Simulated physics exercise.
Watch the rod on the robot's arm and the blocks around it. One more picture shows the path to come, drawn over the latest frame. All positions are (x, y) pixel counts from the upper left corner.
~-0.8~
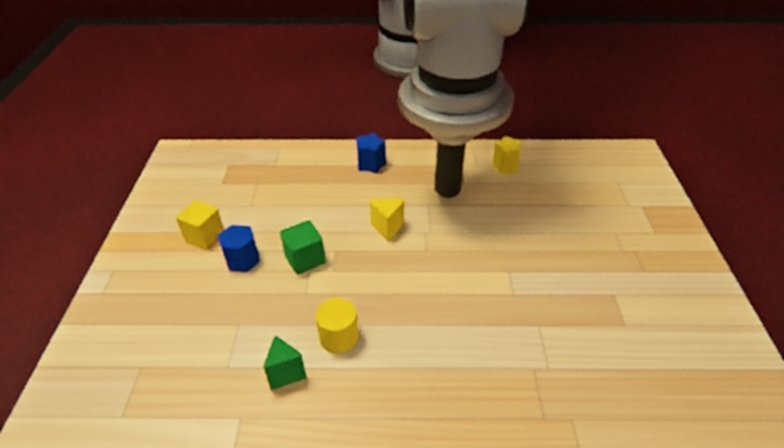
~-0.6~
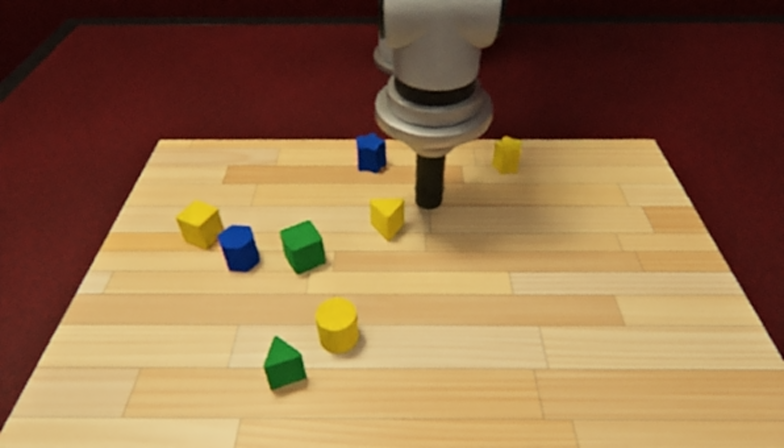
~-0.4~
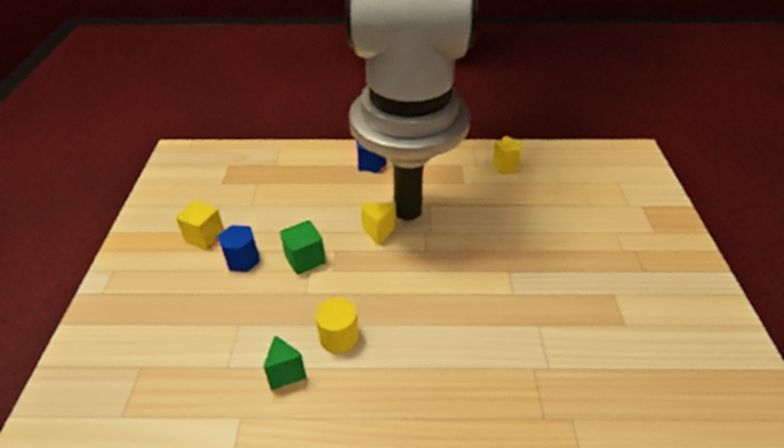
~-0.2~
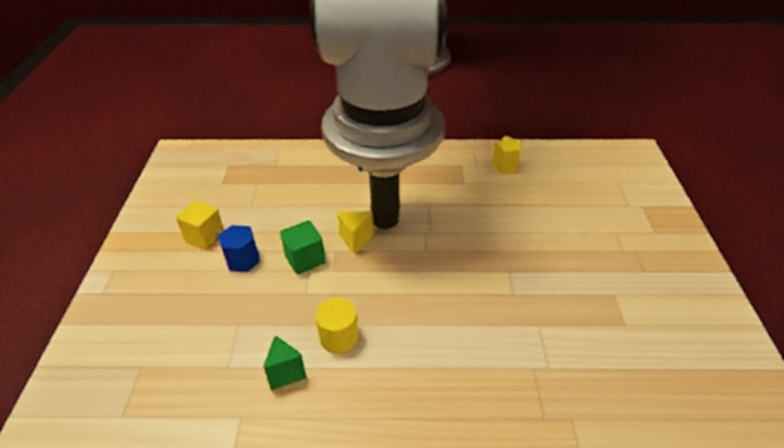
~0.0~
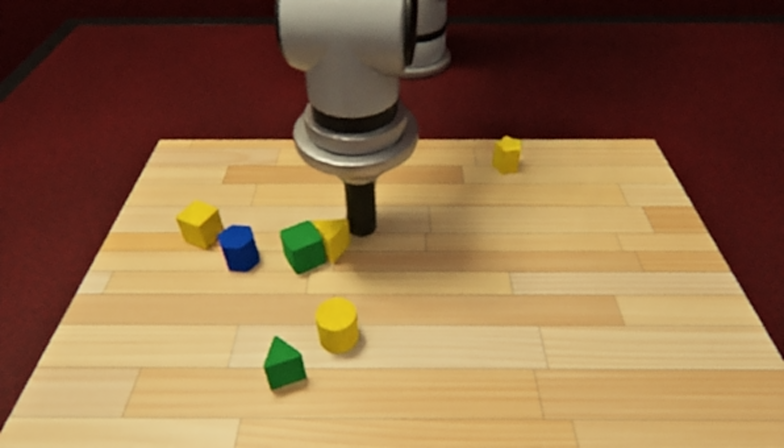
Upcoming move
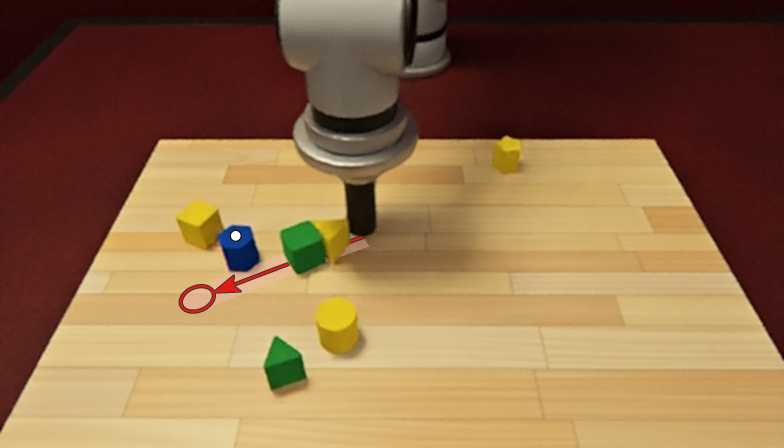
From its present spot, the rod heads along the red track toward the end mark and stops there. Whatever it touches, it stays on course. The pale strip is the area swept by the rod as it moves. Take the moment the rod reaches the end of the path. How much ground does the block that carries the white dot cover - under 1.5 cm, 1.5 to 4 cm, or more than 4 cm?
The shift is below 1.5 cm.
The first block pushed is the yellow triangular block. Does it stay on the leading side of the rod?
My answer is that the yellow triangular block is still ahead.
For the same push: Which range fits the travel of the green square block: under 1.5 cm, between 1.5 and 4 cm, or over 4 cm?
Band: Over 4 cm.
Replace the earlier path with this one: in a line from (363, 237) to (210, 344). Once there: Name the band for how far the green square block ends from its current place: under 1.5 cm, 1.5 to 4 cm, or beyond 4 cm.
Past 4 cm.
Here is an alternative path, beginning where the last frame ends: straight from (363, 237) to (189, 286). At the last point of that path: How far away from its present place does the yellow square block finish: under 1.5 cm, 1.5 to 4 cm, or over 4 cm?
It's set to move under 1.5 cm.
The drawn path runs straight from (363, 237) to (197, 299); the dot is on the blue hexagonal block.
On the path given first. One third of the way, rod (309, 247); green square block (245, 259); yellow triangular block (273, 247).
Two thirds of the way, rod (253, 267); blue hexagonal block (231, 235), turned 15° clockwise; green square block (188, 290), turned 25° anticlockwise; yellow triangular block (216, 272), turned 20° anticlockwise.
At the end, rod (194, 289); yellow square block not moved; blue hexagonal block (229, 235), turned 25° clockwise; green square block (143, 327), turned 55° anticlockwise; yellow triangular block (160, 300), turned 50° anticlockwise.
